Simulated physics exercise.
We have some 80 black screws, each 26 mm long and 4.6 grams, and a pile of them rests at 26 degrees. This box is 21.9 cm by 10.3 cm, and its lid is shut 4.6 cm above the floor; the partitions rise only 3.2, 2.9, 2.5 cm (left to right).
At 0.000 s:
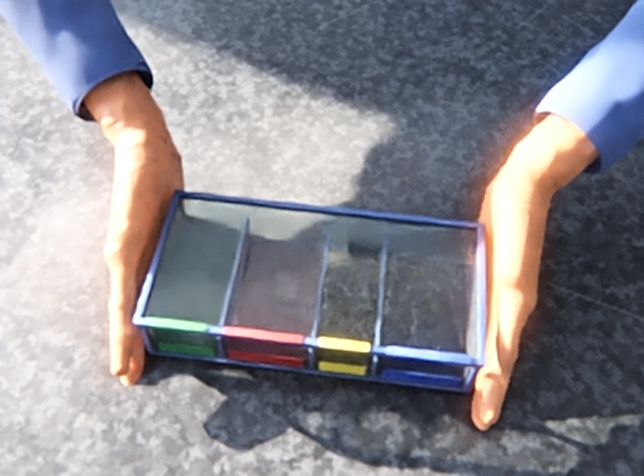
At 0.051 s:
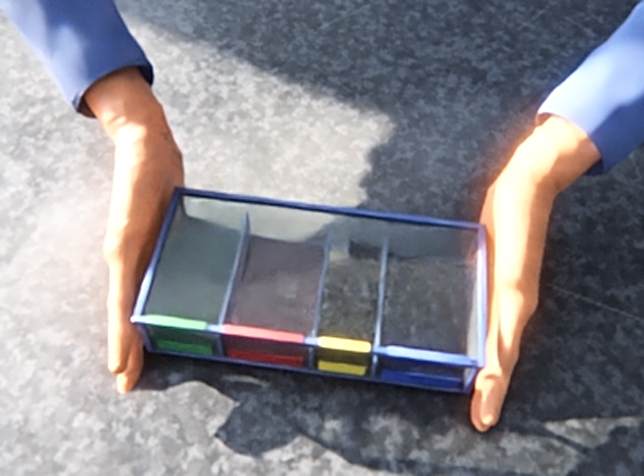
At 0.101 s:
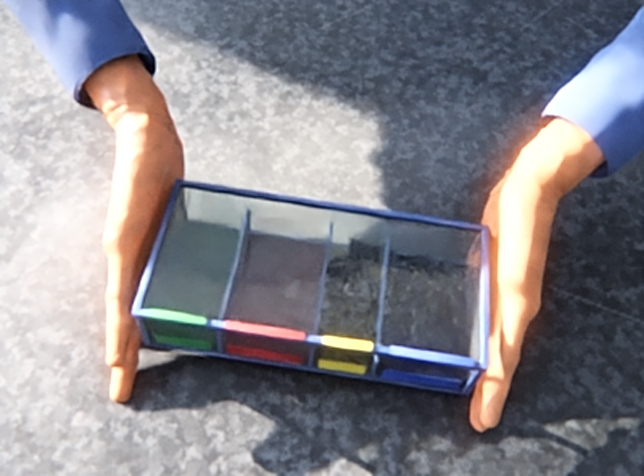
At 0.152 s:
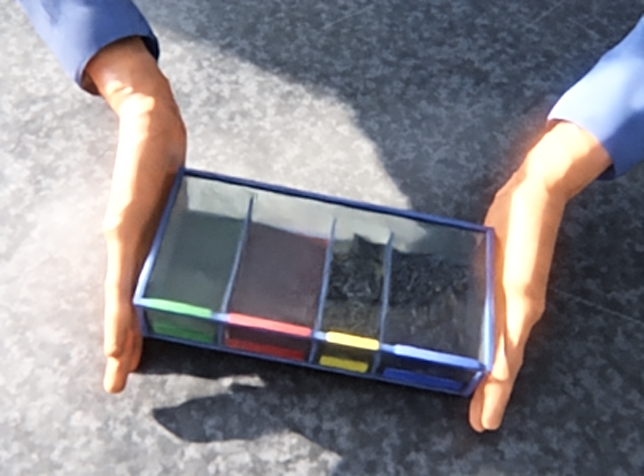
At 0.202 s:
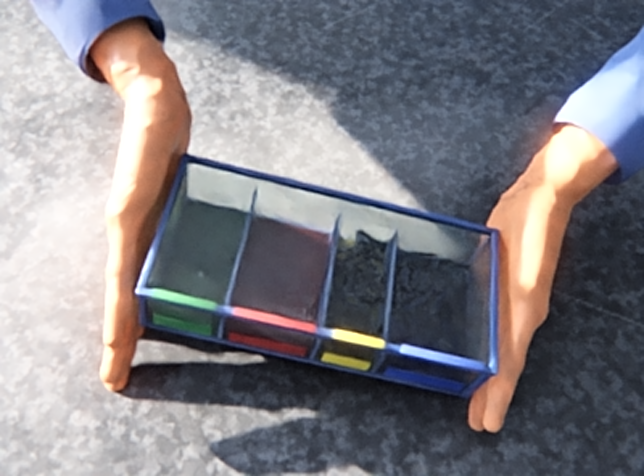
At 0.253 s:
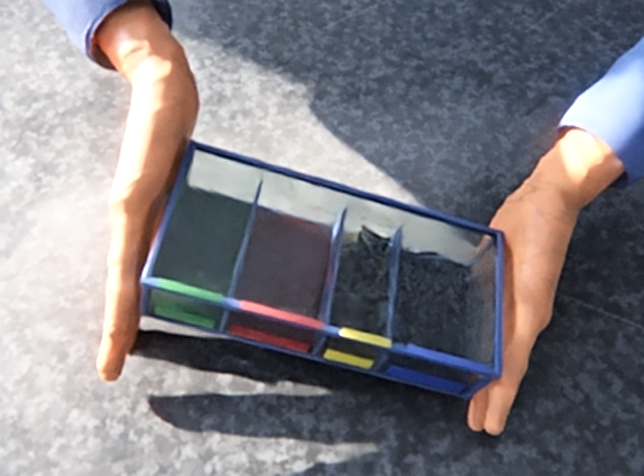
A clear-lidded box with green, red, yellow and blue labels, held between two hands above a speckled grey surface, tilted gradually as its left side rose and its right front corner became the lowest.
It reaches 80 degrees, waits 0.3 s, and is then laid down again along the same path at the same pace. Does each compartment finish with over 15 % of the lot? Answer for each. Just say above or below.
Red compartment below, blue compartment above, green compartment below, yellow compartment above.
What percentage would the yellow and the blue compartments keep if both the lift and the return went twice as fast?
You'd end up with yellow at 30 percent and blue at 70 percent.
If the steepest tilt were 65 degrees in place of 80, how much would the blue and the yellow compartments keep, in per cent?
You'd get blue at 55 % and yellow at 45 %.
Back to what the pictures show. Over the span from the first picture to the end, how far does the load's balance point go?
1.5 cm, roughly.
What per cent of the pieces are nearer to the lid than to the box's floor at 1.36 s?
Around 20 in a hundred, give or take.
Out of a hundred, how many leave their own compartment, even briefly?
10 per cent, give or take.
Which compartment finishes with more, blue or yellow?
The blue compartment.
After 1.36 s, tilt 80 degrees; blue 60 %, yellow 40 %.
After 2.10 s, tilt 41 degrees; blue 60 %, yellow 40 %.
After 2.87 s, tilt 0 degrees; blue 60 %, yellow 40 %.
In the end, at 3.3 s, red 0 %, blue 60 %, green 0 %, yellow 40 %.
